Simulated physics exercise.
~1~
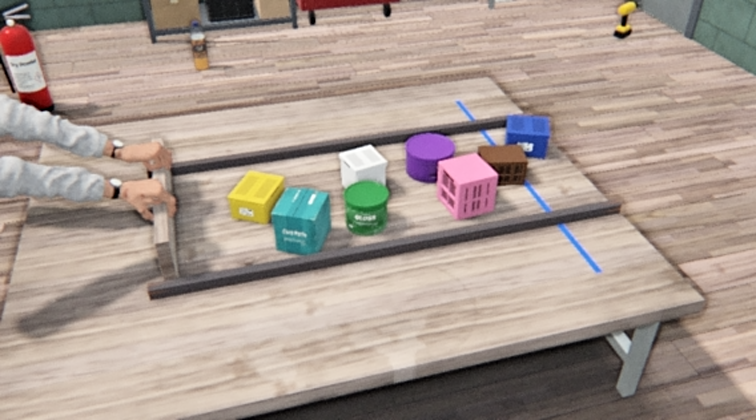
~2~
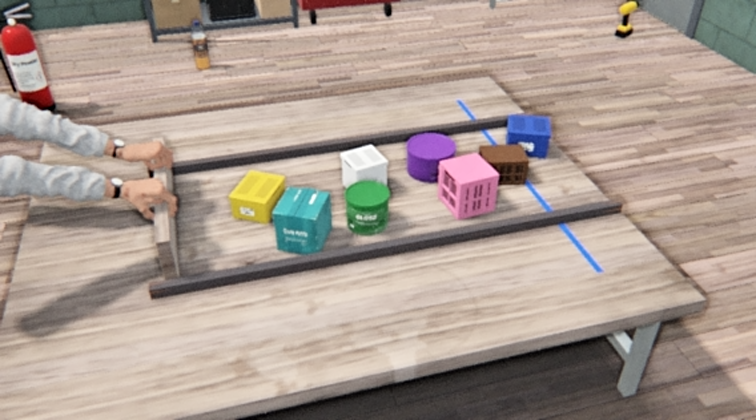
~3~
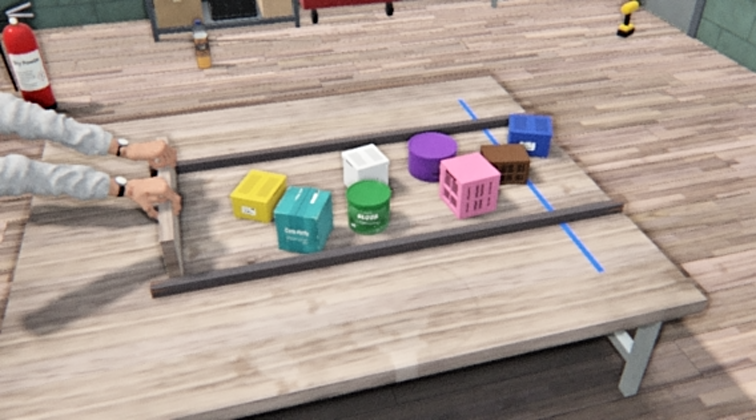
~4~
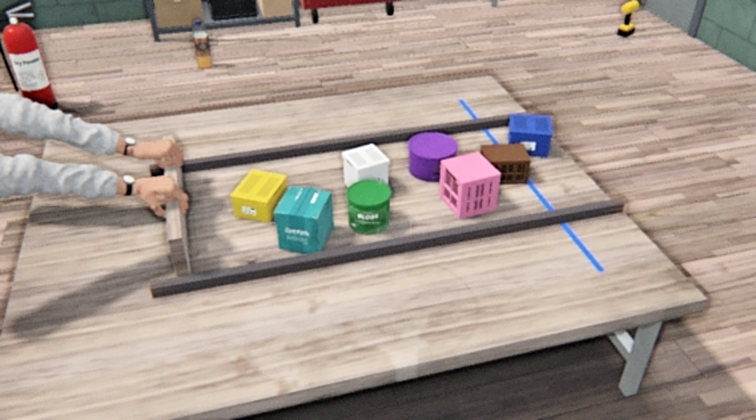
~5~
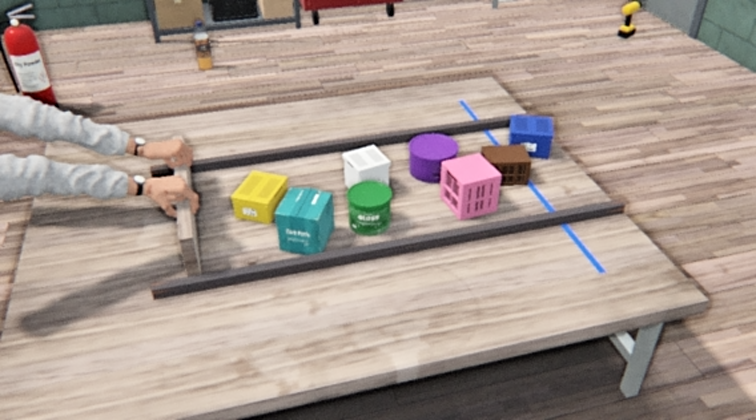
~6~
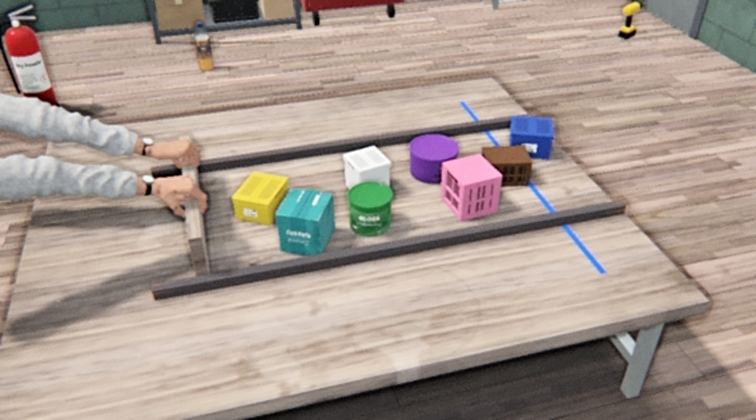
Two hands slide a plank rightward toward colourful boxes and tubs sitting on a table.
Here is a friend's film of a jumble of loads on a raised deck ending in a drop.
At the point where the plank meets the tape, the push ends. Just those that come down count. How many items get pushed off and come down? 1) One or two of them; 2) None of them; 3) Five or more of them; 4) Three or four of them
Three or four of them.
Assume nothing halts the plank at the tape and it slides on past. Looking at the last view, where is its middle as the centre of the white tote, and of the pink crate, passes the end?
Points: About (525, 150) and about (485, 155).
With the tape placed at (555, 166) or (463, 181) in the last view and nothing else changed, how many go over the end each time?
Counts per try: 6; 1.
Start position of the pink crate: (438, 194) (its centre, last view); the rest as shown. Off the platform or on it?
Result: It falls away.
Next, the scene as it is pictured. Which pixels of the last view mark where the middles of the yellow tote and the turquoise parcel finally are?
The one named first is at (529, 151), the next at (560, 175).
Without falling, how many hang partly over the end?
That comes to 2 of them.
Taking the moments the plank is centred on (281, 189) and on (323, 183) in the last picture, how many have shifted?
Tally at point one: 2; at point two: 4.
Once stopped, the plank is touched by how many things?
Looks like 2 of them, all told.
A little later, none off yet; blue tote at rest near (531, 138); brown crate at rest near (505, 166); pink crate at rest near (470, 187).
Next, none off yet; blue tote shifted a little near (536, 136); brown crate shifted about its own width near (537, 161); pink crate shifted about its own width near (530, 180).
When it is over, the number that fall off is three or four; down, purple pail, pink crate, brown crate and blue tote.
